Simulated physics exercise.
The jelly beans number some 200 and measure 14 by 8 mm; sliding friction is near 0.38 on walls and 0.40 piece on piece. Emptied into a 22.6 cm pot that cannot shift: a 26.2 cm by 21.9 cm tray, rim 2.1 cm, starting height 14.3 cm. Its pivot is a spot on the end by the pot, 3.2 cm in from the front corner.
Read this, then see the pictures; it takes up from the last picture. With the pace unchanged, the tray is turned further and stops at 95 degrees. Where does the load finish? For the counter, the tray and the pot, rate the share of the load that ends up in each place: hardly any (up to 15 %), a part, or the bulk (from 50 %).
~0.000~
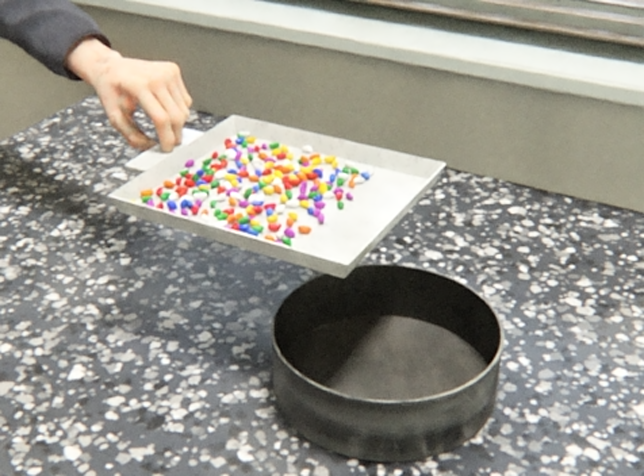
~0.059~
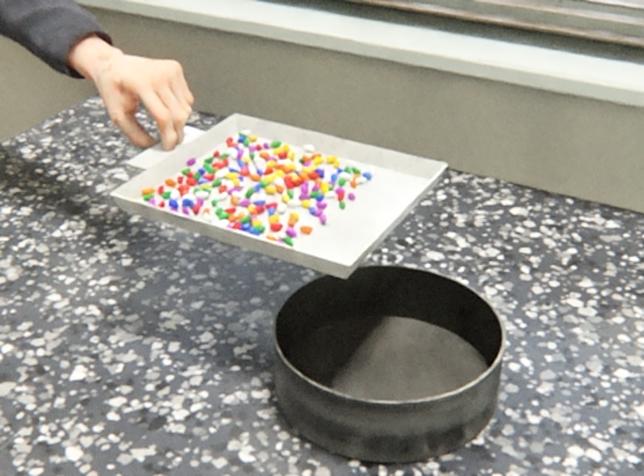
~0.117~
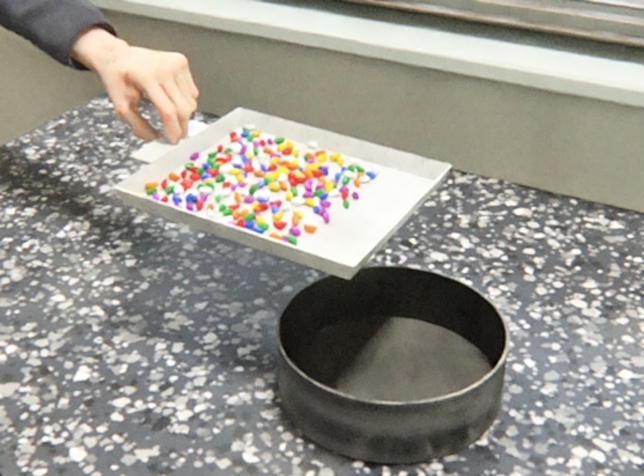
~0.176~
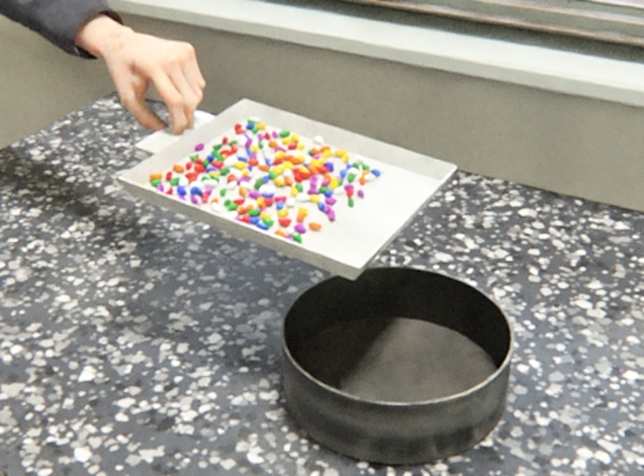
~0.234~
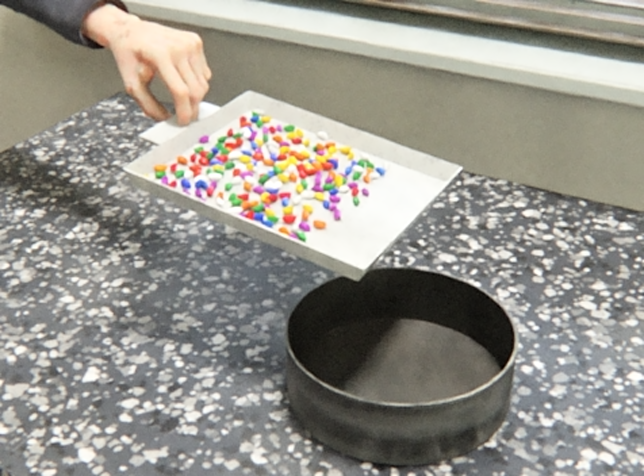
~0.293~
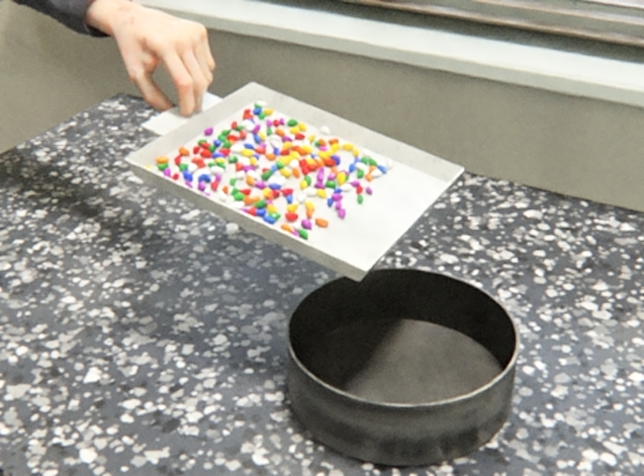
Share of the load - the counter: A part, the tray: Hardly any, the pot: The bulk.
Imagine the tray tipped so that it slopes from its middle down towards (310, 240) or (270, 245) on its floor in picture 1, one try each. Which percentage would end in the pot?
The share comes to roughly 100 in a hundred, then roughly 65 in a hundred.
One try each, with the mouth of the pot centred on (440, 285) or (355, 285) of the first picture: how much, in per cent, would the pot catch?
90 % and 70 %.
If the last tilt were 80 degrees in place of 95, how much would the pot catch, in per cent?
Estimated share: About 70 %.
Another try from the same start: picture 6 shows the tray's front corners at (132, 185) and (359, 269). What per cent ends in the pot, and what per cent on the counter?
You'd end with pot at 65 and counter at 35.
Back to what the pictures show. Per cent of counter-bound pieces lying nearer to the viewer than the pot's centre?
I'd put it at around 0 per cent.
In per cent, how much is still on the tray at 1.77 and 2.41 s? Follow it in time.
Close to 95 at the first time and 0 at the second.
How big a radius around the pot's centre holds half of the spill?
Roughly 18 centimetres.
After 1.18 s, tilt 50 degrees; the tray holds 100 %, the pot 0 %.
After 1.77 s, tilt 76 degrees; the tray holds 95 %, the pot 5 %.
After 2.41 s, tilt 95 degrees; the tray holds 0 %, the pot 70 %.
By 3.7 s all is still; counter 30 %, tray 0 %, pot 70 %.
